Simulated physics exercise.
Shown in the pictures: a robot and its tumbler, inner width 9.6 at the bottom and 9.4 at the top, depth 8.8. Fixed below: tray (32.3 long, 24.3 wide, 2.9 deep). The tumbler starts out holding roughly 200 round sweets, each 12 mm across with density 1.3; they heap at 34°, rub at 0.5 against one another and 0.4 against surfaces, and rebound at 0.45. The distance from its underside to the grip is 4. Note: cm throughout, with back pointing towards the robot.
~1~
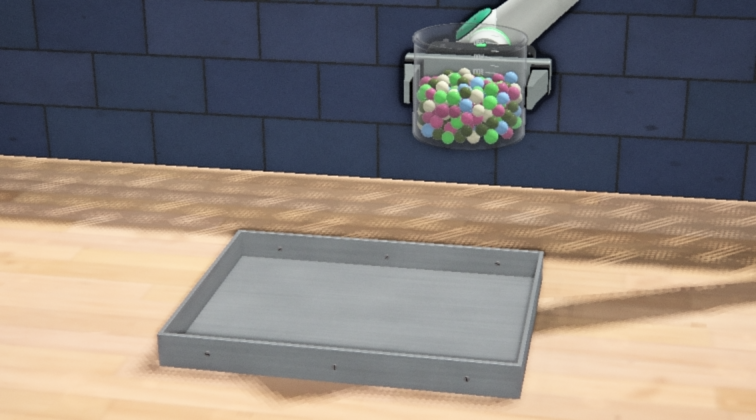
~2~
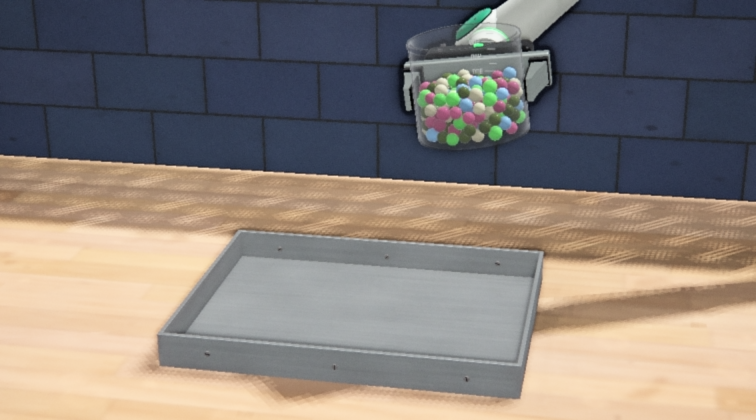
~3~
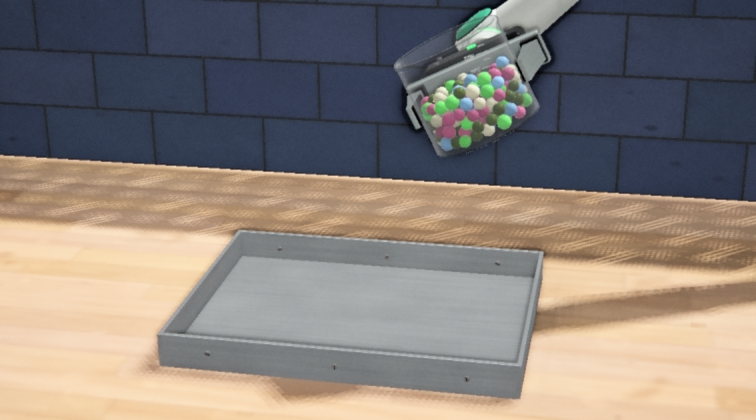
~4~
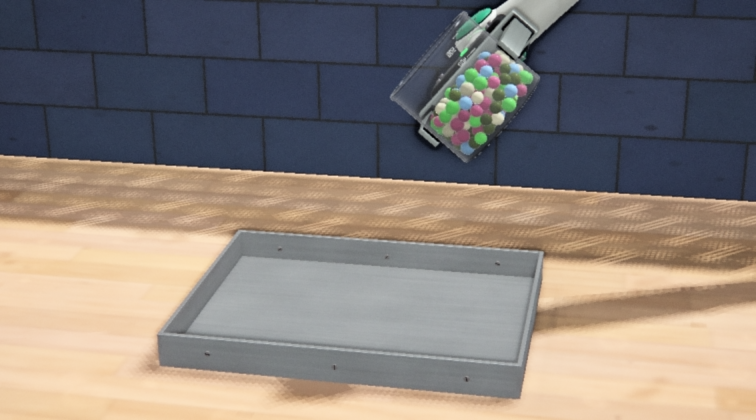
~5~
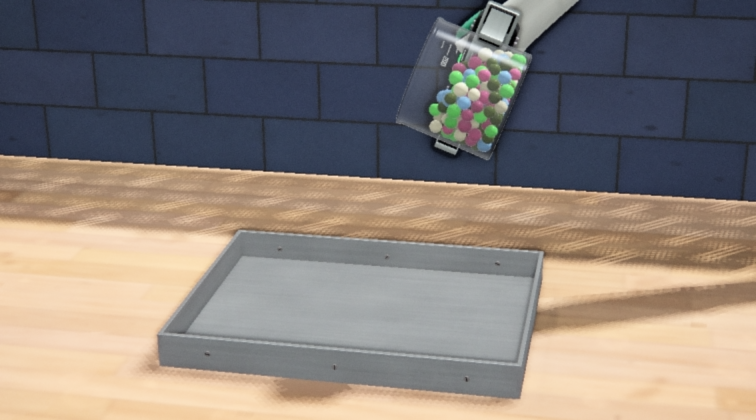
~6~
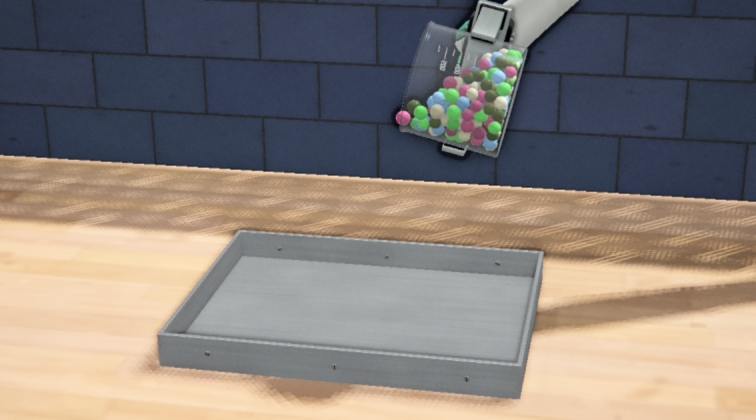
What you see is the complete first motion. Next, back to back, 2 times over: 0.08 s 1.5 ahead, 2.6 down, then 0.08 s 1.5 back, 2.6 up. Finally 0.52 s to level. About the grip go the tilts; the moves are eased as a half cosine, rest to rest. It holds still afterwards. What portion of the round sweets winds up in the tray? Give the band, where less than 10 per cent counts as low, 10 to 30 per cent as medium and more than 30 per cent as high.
Medium.
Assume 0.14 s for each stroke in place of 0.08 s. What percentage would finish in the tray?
Then about 5 per cent.
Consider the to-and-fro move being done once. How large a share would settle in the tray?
10 per cent.
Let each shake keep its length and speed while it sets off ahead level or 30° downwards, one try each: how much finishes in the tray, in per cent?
Near 45 and 25 percent respectively.
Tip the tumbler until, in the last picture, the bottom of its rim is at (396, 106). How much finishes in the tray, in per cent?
About 5 per cent.
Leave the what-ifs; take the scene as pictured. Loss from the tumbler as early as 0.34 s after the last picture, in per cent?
Share gone by then: Close to 5 %.
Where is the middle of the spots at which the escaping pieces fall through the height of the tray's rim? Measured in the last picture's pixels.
Look at roughly (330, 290) in the last picture.
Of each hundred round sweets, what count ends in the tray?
Roughly 15 %.
Then, 0.34 s after the last picture, tilted 77° forward, highest piece 26 above the table; 189 in the tumbler, 3 in the tray, 8 in flight or on a rim.
Then, 0.67 s after the last picture, tilted 18° forward, highest piece 27 above the table; 170 in the tumbler, 26 in the tray, 4 in flight or on a rim.
Then, 1.04 s after the last picture, level, highest piece 27 above the table; 170 in the tumbler, 29 in the tray, 1 on the table or floor.
Then, 2.09 s after the last picture, level, highest piece 27 above the table; 170 in the tumbler, 29 in the tray, 1 on the table or floor.
Final count, 170 in the tumbler, 29 in the tray, 1 on the table or floor. That is 14 % in the tray.
